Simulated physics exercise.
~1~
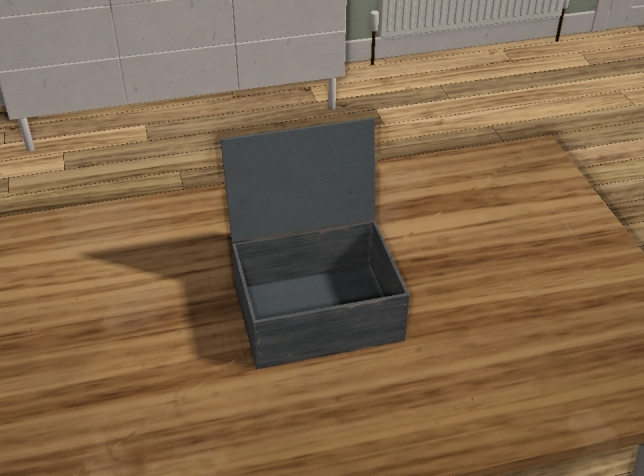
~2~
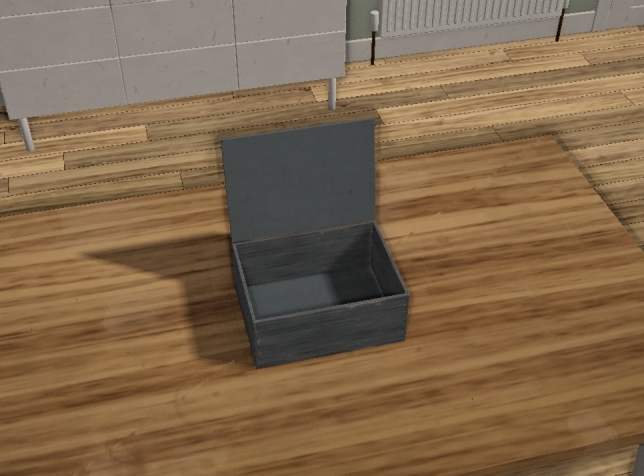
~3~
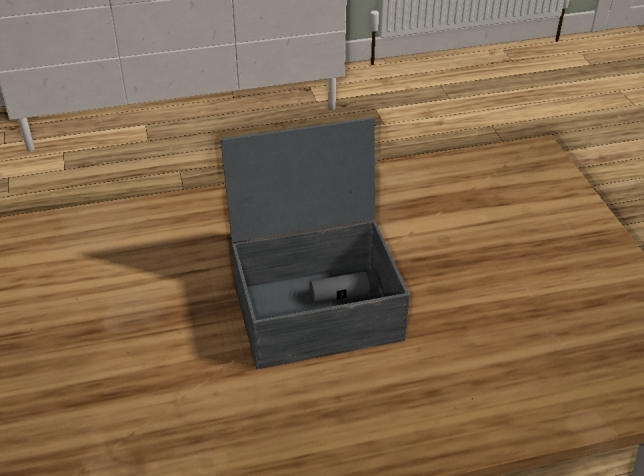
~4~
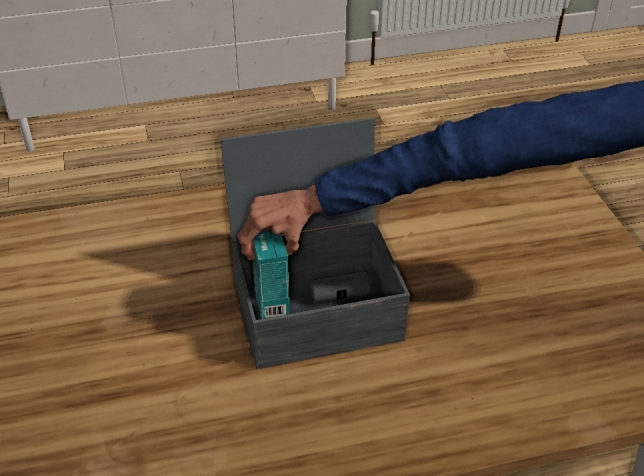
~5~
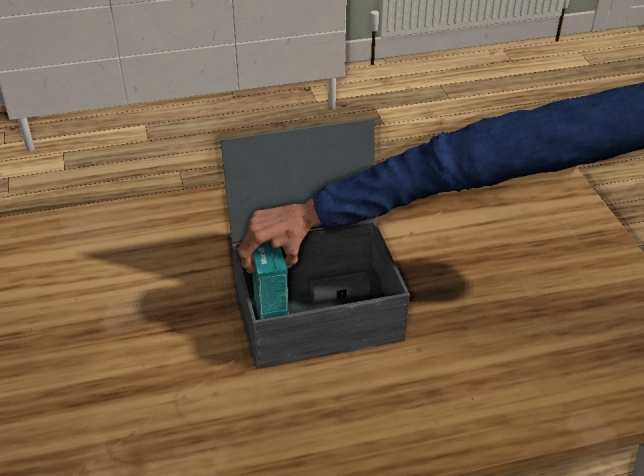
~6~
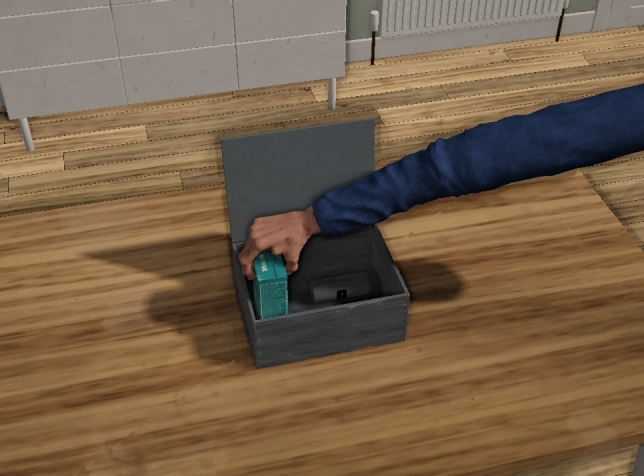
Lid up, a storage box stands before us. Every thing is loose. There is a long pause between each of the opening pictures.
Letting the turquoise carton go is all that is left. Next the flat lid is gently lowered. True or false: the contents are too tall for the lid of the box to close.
True.
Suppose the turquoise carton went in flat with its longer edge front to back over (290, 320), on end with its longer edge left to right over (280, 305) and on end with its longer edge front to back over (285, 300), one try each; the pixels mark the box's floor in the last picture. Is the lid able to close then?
Try 1: Lid goes down; try 2: Lid stays raised; try 3: Lid stays raised.
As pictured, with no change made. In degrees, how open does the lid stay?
Roughly 35 degrees above the rim.
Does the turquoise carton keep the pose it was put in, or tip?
Observation: The turquoise carton keeps the set orientation.
Then, 1.30 s later than the last frame, lid 80° above the rim.
Then, 1.60 s later than the last frame, lid 57° above the rim.
When it is over, lid 34° above the rim; both as before. End places, in pixels of the last picture, turquoise carton near (270, 295).
